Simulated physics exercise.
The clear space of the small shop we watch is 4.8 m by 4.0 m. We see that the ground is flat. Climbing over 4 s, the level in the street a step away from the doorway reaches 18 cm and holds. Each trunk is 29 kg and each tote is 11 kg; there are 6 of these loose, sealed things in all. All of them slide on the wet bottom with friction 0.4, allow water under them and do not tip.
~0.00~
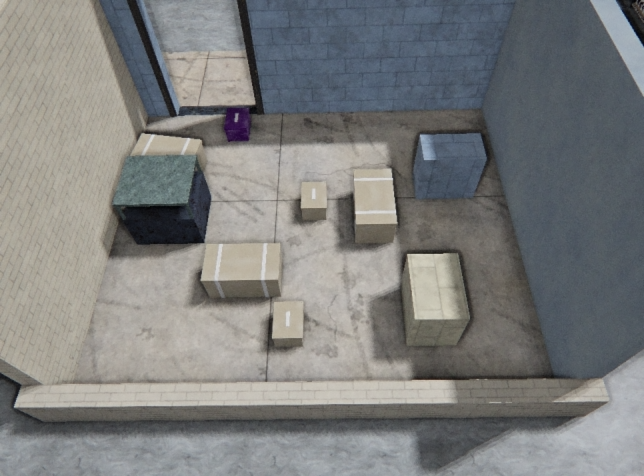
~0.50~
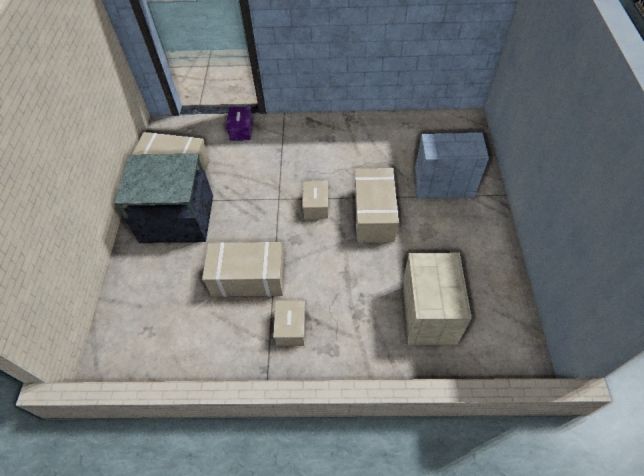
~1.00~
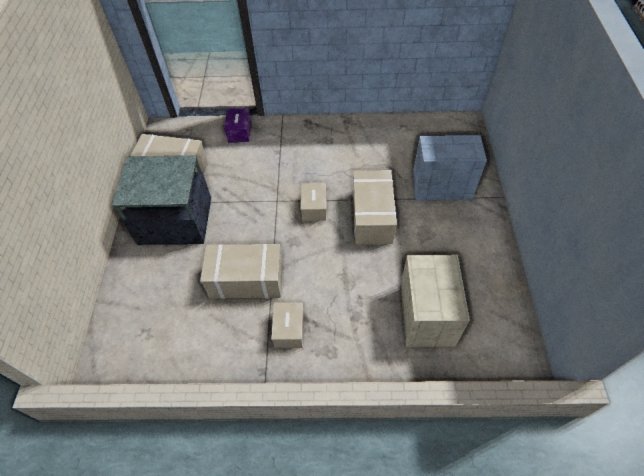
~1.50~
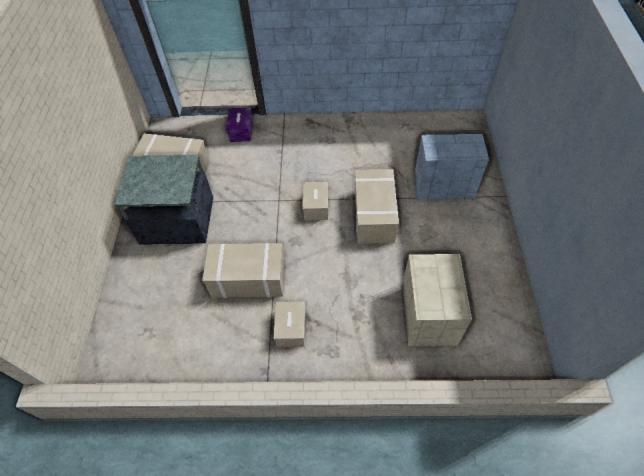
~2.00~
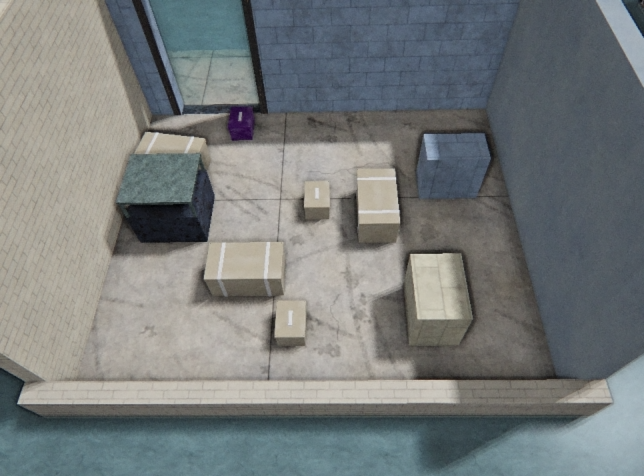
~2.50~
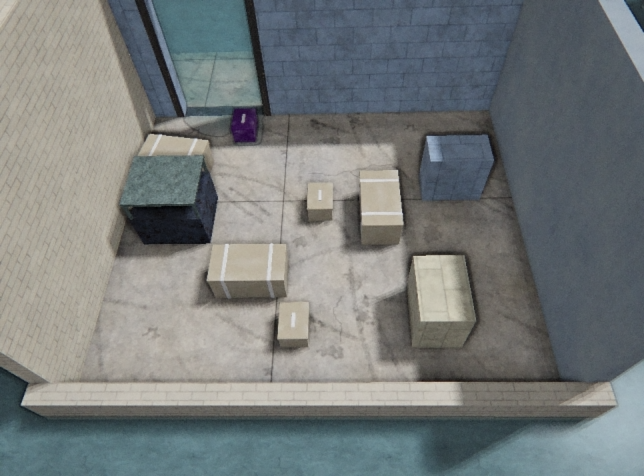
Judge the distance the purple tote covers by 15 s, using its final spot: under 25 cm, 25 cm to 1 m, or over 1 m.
It is going to make a long trip.
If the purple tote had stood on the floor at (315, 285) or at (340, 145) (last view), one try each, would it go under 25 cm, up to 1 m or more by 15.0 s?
Respectively, it ends up distant and sits tight.
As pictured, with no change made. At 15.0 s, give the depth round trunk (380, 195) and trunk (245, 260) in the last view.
8 and 8 cm.
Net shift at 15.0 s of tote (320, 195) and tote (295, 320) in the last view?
Respectively 40 and 80 centimetres.
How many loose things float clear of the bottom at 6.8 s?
It comes to 1.
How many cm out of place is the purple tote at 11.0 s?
About 140 cm out of place.
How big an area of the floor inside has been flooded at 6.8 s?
Around 11.5 m2 of it.
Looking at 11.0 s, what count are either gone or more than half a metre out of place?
That would be 1.
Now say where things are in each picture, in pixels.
In the first picture, the purple tote at (237, 118) rests on the ground; 0.0 m2 under water; 0 of 6 have shifted.
In the second picture, the purple tote at (238, 117), on the bottom; water covers 0.0 m2; 0 of 6 have shifted.
In the third picture, the purple tote at (237, 119) rests on the ground; 0.0 m2 under water; 0 of 6 have shifted.
In the fourth picture, the purple tote at (239, 118), on the bottom; 0.0 m2 under water; 0 of 6 have shifted.
In the fifth picture, the purple tote at (240, 117), on the bottom; water covers 0.0 m2; 0 of 6 have shifted.
In the sixth picture, the purple tote at (244, 119) rests on the ground; water covers 0.3 m2; 0 of 6 have shifted.
After 3.5 s the purple tote is near (244, 119), 0.0 m from its start, aground; 0 afloat.
After 6.8 s the purple tote is near (282, 168), 1.1 m from its start, aground; 1 afloat.
After 11.0 s the purple tote is near (303, 176), 1.3 m from its start, aground; 1 afloat.
After 15.0 s the purple tote is near (359, 159), 1.7 m from its start, aground; 5 afloat.
